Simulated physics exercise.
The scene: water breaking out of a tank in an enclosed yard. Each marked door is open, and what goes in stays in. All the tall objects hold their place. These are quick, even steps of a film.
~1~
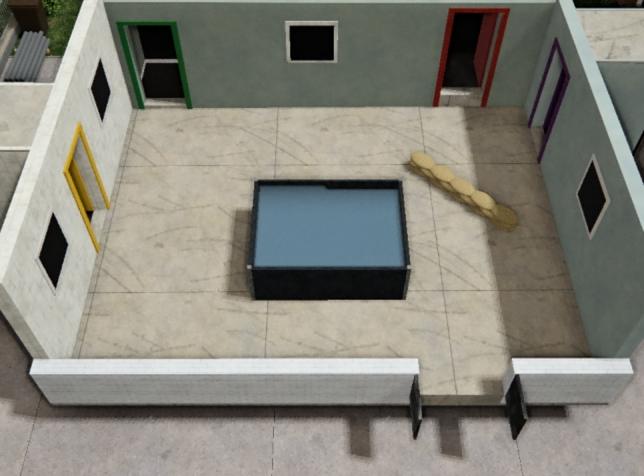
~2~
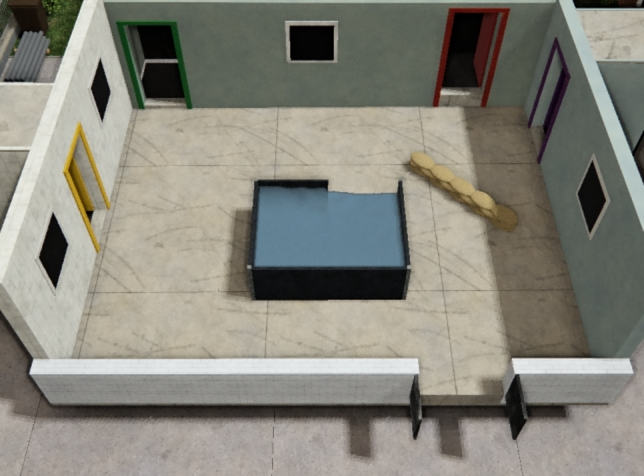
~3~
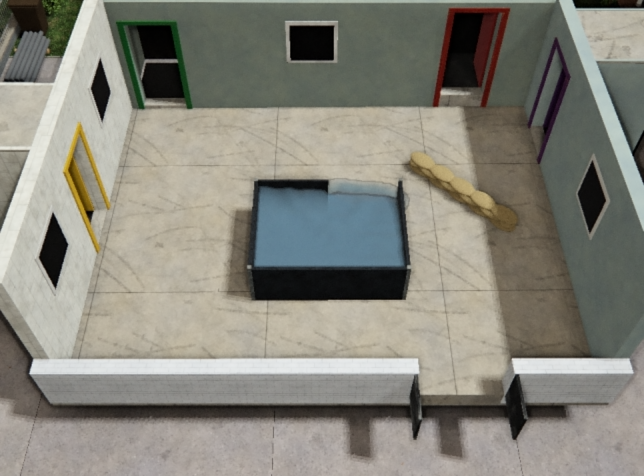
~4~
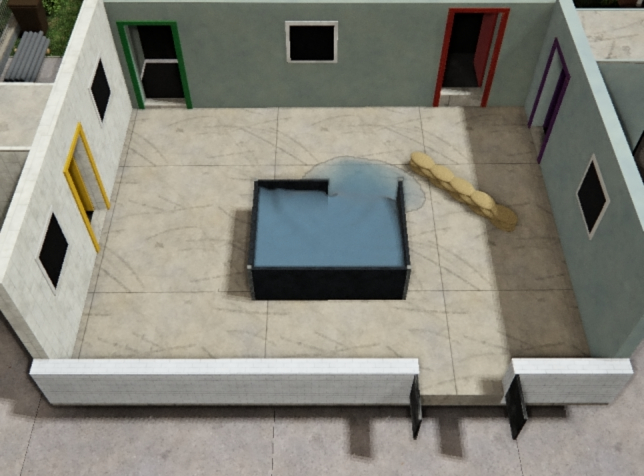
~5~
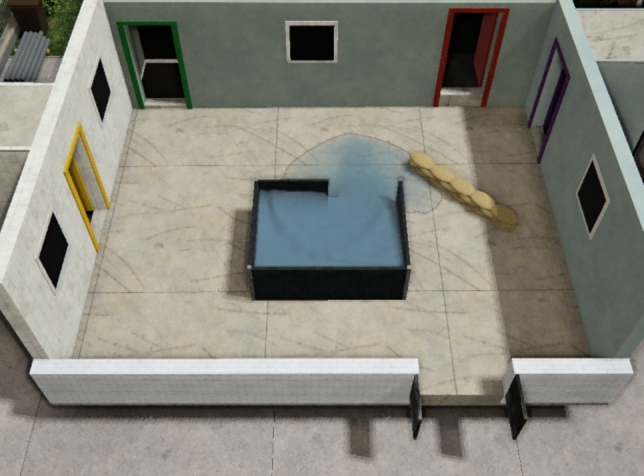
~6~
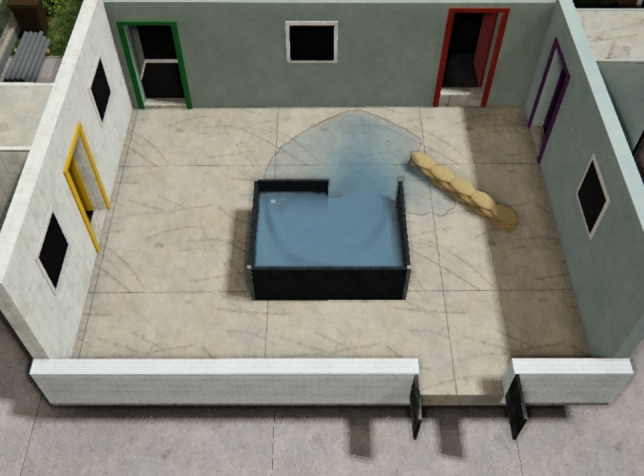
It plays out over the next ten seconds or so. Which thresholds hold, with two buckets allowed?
One by one: The green door takes more than that; the yellow door takes more than that; the purple door takes more than that; the red door stays under that.
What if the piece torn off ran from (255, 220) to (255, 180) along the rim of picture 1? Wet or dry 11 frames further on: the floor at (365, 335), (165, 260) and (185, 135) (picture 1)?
In turn: No water, covered, awash.
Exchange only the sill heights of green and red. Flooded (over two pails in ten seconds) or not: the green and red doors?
Then: Green takes less, red passes that mark.
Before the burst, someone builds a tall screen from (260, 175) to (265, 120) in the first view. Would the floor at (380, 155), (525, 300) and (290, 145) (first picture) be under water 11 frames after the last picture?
One after the other: Under water, not flooded, flooded.
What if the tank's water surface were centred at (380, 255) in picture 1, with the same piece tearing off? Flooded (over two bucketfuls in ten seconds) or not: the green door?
One by one: The green one floods.
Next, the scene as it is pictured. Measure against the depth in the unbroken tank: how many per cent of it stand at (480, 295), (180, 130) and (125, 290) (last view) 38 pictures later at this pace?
In that order: 2, 8 and 6 per cent.
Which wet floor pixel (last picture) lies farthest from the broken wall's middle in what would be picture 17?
Roughly at (149, 111).
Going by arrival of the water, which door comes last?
The yellow one.
A moment on, water covers 20 % of the floor; the green door not reached, the yellow door not reached, the purple door not reached, the red door wet at the sill, nothing in.
Next, water covers 30 % of the floor; the green door wet at the sill, nothing in, the yellow door not reached, the purple door wet at the sill, nothing in, the red door wet at the sill, nothing in.
Then, water covers 55 % of the floor; the green door wet at the sill, nothing in, the yellow door not reached, the purple door over two buckets in, the red door wet at the sill, nothing in.
Later, water covers 80 % of the floor; the green door over two buckets in, the yellow door under two buckets in, the purple door far over two buckets in, the red door wet at the sill, nothing in.
In the end, water covers 95 % of the floor; the green door far over two buckets in, the yellow door over two buckets in, the purple door far over two buckets in, the red door wet at the sill, nothing in.
